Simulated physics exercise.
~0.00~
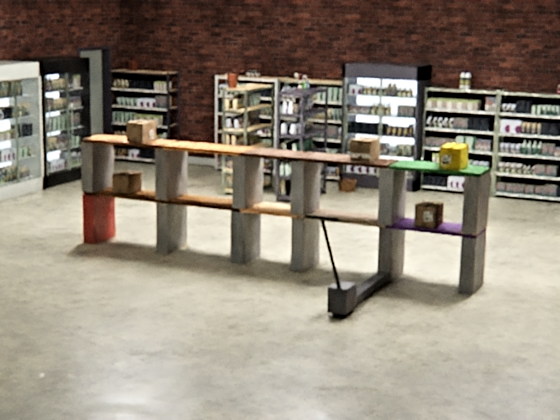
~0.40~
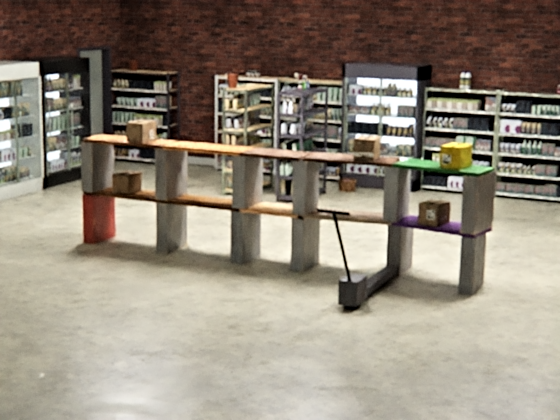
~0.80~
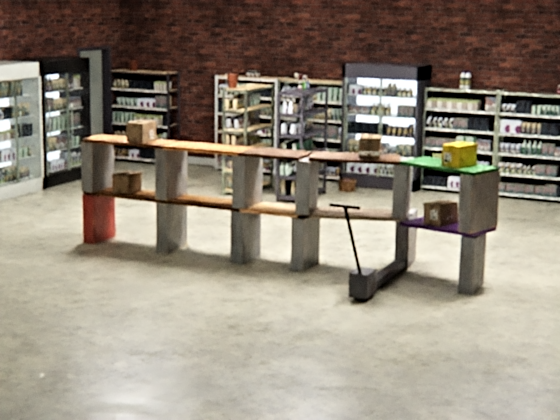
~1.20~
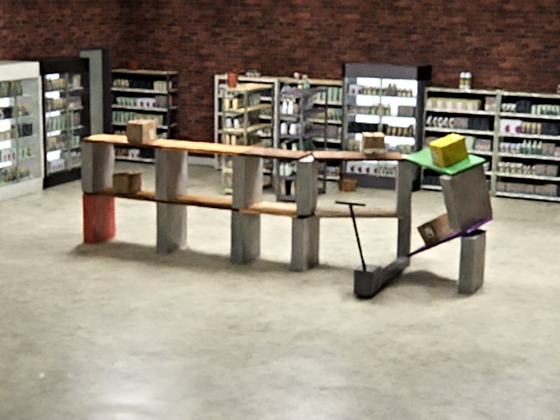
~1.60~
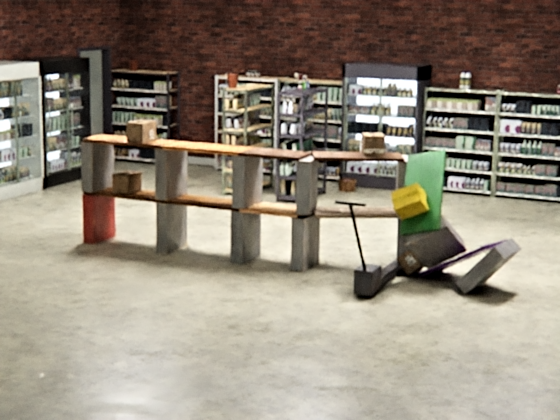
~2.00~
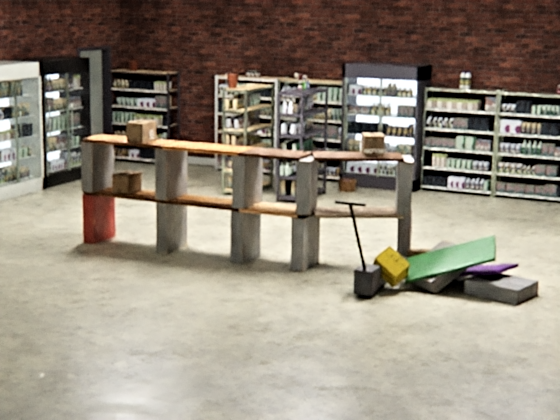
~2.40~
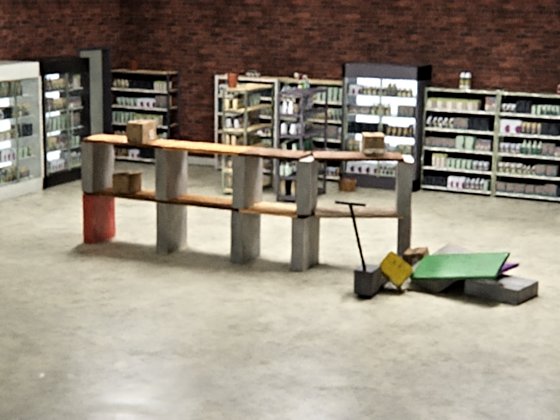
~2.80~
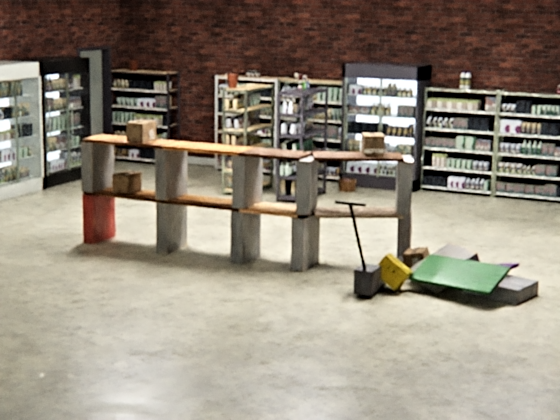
A shop floor with stocked shelves along a brick wall is seen from a fixed, slightly raised viewpoint. Grey upright blocks hold two tiers of boards in orange, brown, green and purple, with small boxes on top, a yellow carton at the upper right and a red upright at the lower left. A dark floor jack pushes rightward and away at the base of an upright near the right end. The purple and green boards shift, then tilt, and the right end collapses, tumbling the yellow carton. The boards, blocks and carton settle in a heap beside the stopped jack, while the rest stays standing.
